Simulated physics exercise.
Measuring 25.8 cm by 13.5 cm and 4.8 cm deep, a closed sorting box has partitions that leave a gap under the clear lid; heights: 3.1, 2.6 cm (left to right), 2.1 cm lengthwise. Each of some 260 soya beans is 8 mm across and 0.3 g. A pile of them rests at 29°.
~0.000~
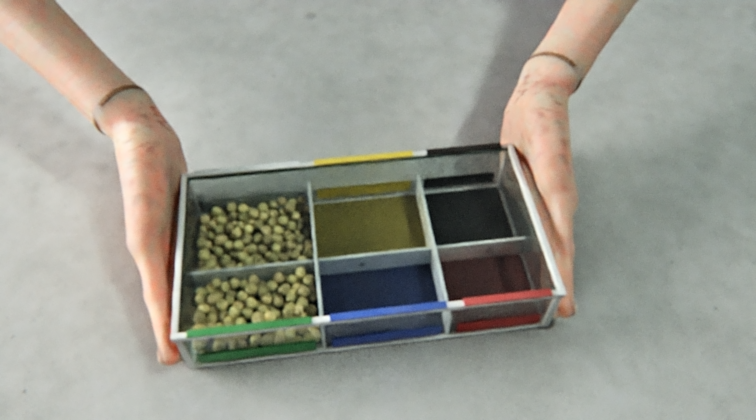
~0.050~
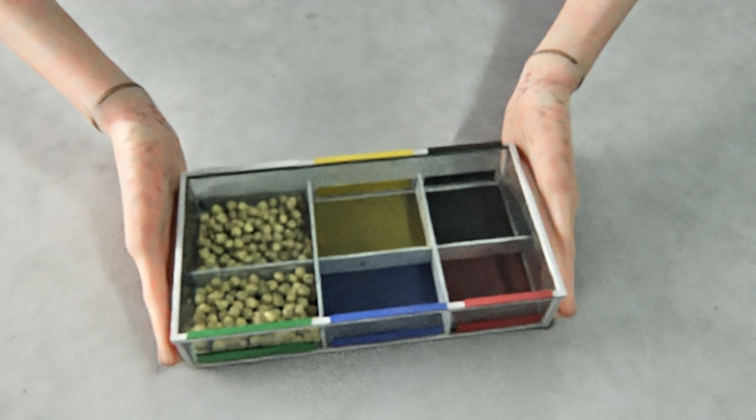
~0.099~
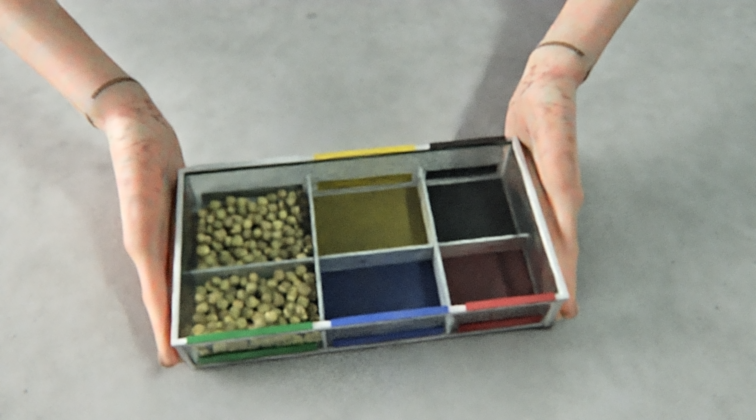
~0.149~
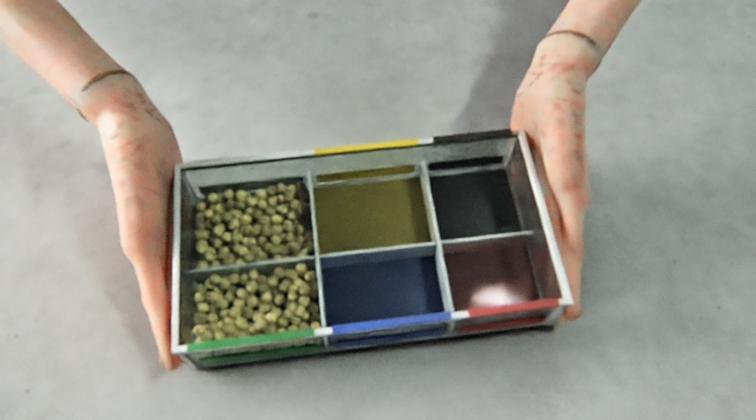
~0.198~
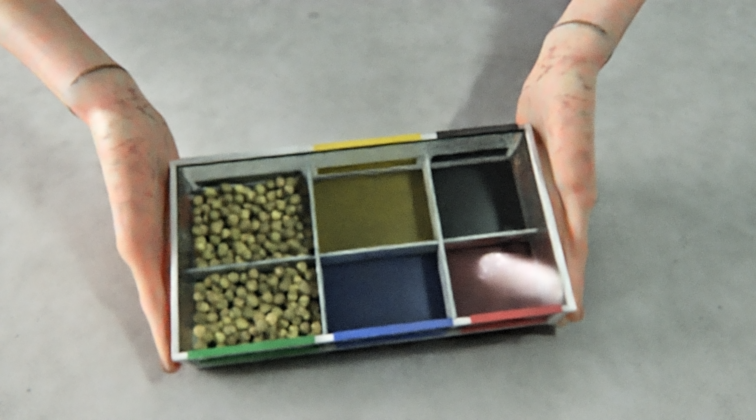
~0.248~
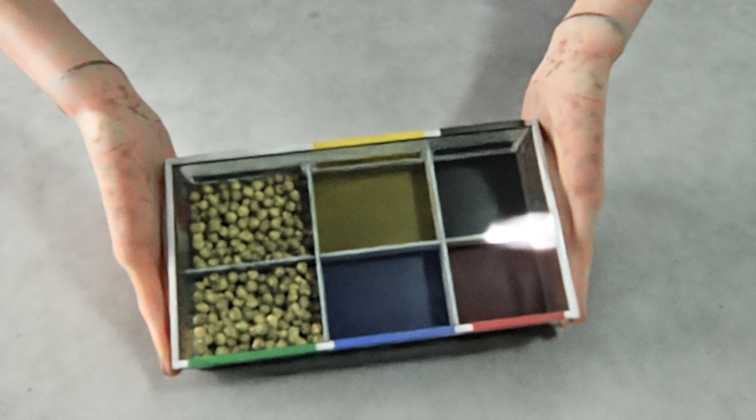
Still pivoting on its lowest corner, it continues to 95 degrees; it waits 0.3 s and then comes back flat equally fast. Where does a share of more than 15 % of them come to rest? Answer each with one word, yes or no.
Red: No. Blue: No. Green: Yes. Yellow: No. White: No. Black: No.
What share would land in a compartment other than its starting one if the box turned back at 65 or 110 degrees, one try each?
10 and 55 %.
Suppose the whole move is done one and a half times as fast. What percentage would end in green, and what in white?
That gives green 95 percent and white 0 percent.
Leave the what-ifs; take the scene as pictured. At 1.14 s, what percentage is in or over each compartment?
Shares - red: 0, blue: 0, green: 90, yellow: 0, white: 10, black: 0.
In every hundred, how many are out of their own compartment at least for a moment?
50 %, roughly.
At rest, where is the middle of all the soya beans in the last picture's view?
Somewhere near (256, 318) in the last picture.
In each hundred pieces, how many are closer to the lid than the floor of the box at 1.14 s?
Around 50 %.
After 1.14 s, tilt 95 degrees; green 90 %, white 10 %.
After 1.74 s, tilt 49 degrees; blue 5 %, green 95 %, white 5 %.
After 2.39 s, tilt 0 degrees; blue 5 %, green 95 %, white 5 %.
By 2.8 s all is still; red 0 %, blue 5 %, green 95 %, yellow 0 %, white 5 %, black 0 %.
